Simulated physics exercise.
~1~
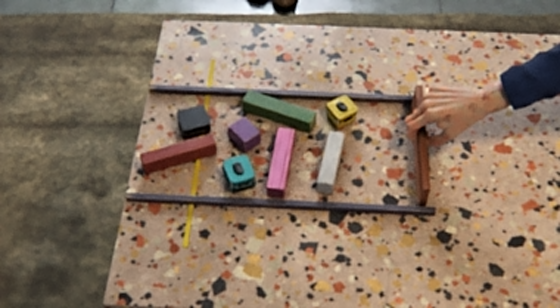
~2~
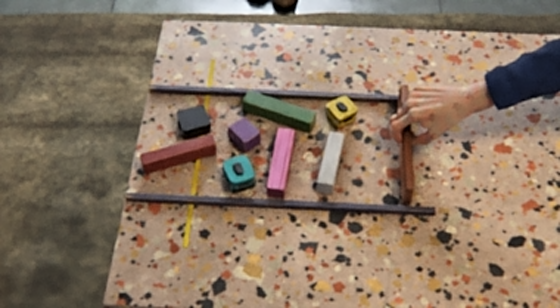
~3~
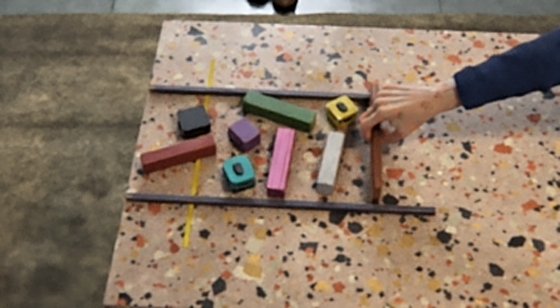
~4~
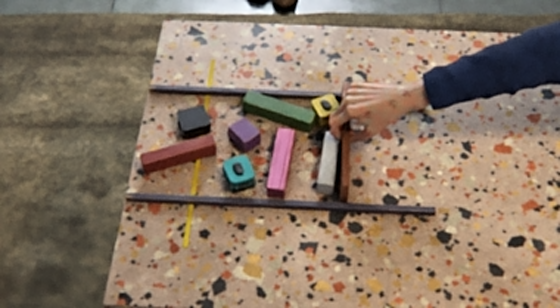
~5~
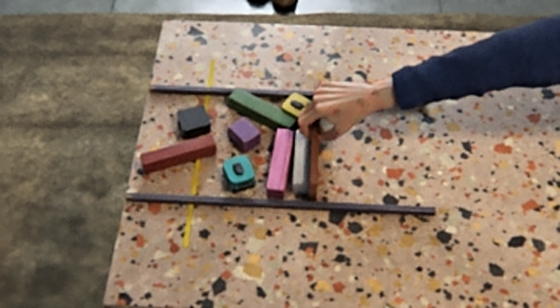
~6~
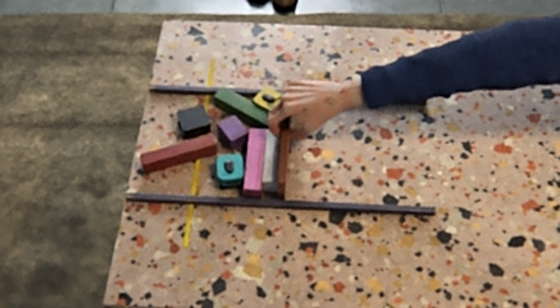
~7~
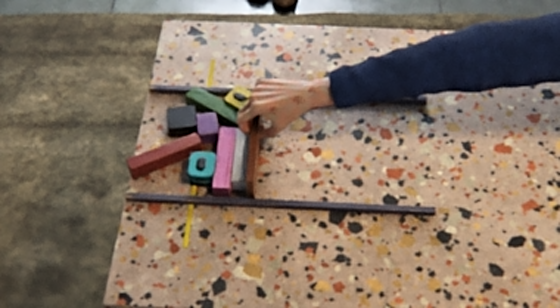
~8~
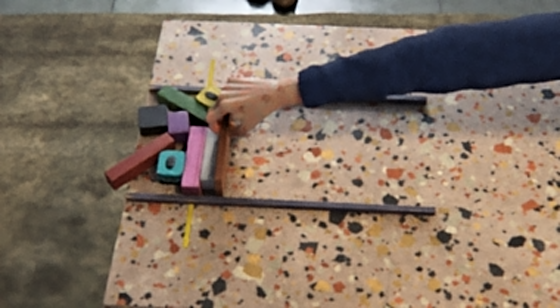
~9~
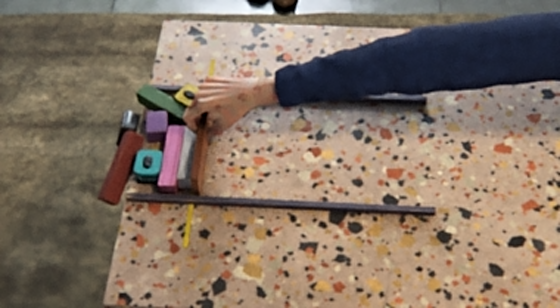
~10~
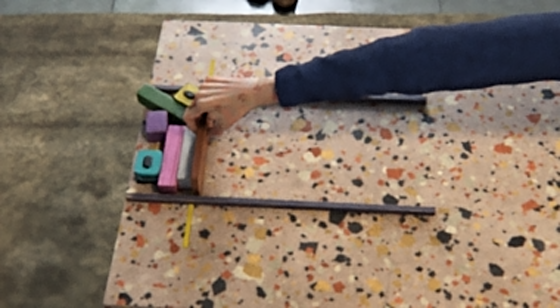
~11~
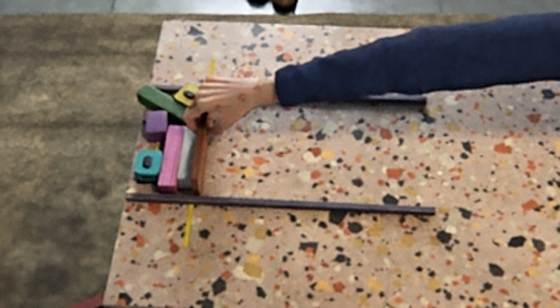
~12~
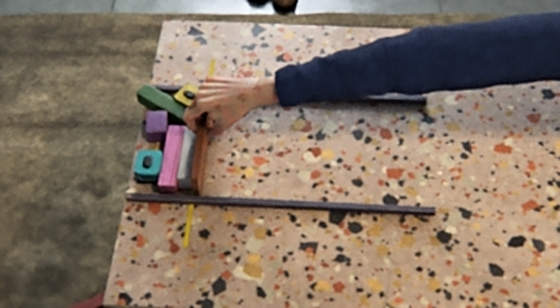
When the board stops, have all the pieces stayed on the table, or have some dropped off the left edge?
Some have dropped off, as the dark red bar and the black block go over the left edge while the others stay on the table.
